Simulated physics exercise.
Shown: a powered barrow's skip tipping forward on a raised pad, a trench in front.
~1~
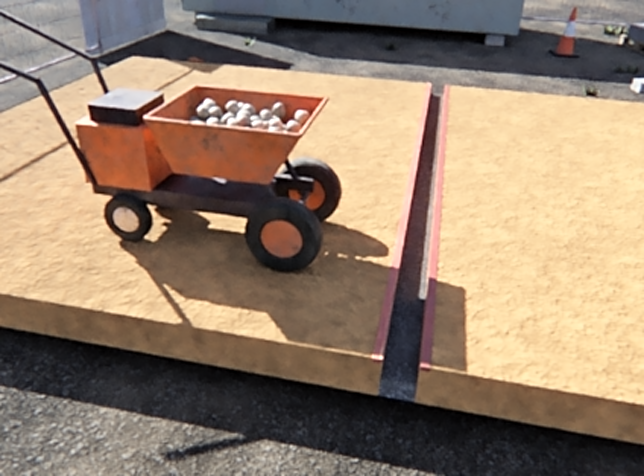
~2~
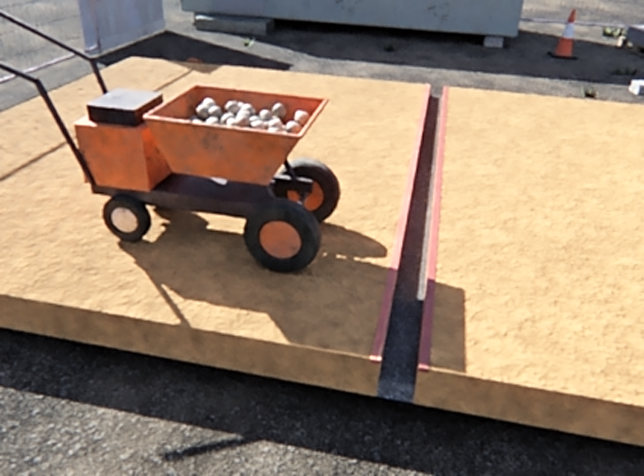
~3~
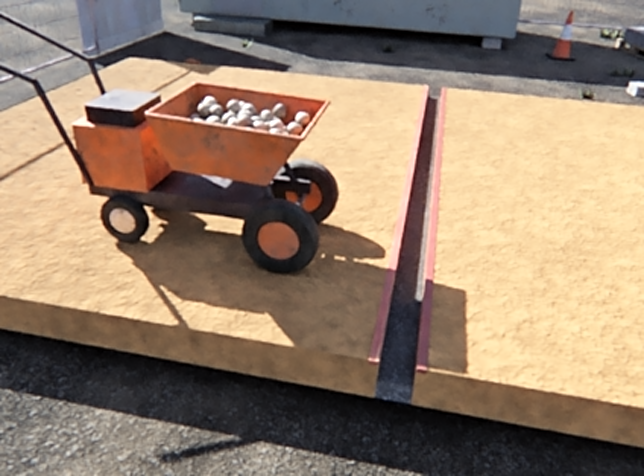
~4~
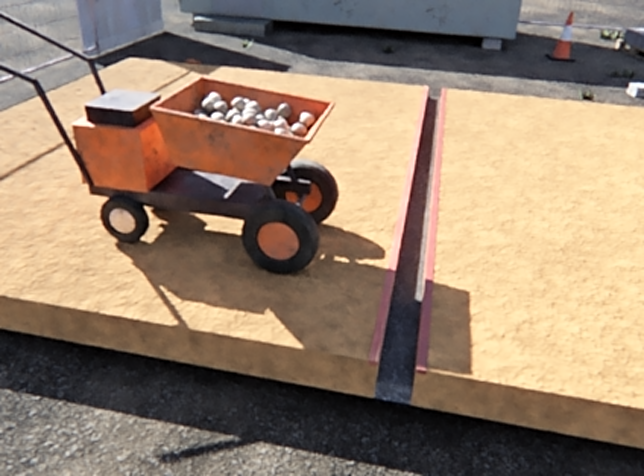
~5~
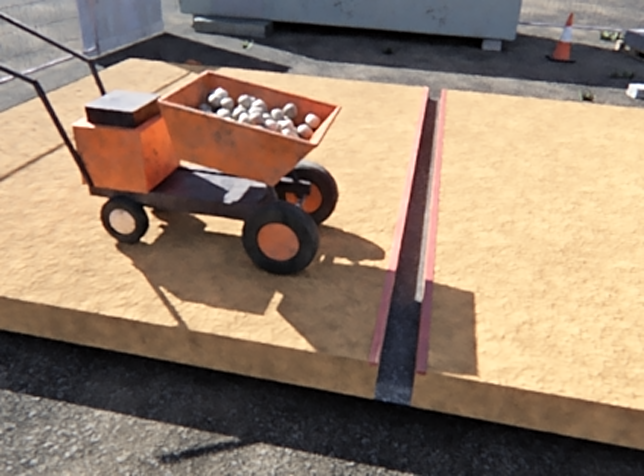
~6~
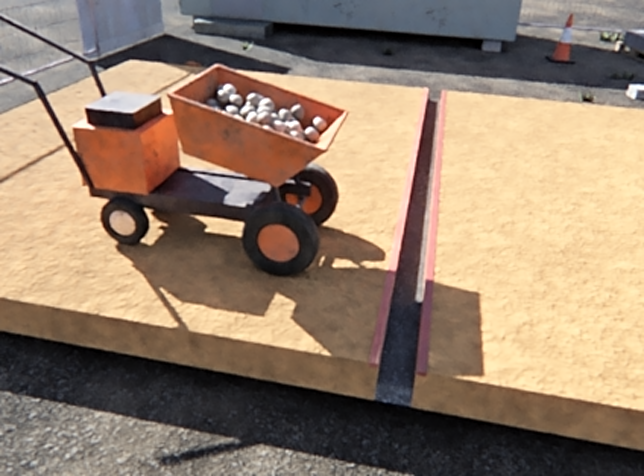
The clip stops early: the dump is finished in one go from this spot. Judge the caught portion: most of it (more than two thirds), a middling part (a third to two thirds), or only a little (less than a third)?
A middling part.
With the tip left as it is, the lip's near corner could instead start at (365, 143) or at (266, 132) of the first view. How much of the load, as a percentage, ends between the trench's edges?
About 0 per cent, then about 40 per cent.
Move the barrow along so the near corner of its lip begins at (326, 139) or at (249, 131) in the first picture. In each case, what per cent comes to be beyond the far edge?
Roughly 80 percent first, then roughly 10 percent.
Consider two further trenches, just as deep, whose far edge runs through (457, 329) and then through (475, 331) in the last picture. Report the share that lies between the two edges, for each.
Lab note: Try one 80 per cent, try two 90 per cent.
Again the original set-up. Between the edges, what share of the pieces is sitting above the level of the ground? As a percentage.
I'd estimate around 35 %.
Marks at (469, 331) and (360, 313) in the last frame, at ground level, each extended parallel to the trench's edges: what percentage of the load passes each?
20 and 100 in a hundred.
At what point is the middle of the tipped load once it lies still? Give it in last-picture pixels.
Close to (425, 259), more or less.
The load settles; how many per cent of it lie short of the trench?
Roughly 5 in a hundred.
Just after the last frame, skip tipped steeply; every one in the skip.
A moment on, skip tipped right over; almost all in the skip; about a tenth in or heaped over the trench; just a few beyond it; about a tenth falling.
Further on, skip tipped right over; roughly a quarter in the skip; just a few short of the trench; roughly half in or heaped over the trench; roughly a third beyond it.
When it is over, skip tipped right over; about a tenth short of the trench; roughly half in or heaped over the trench; roughly half beyond it.
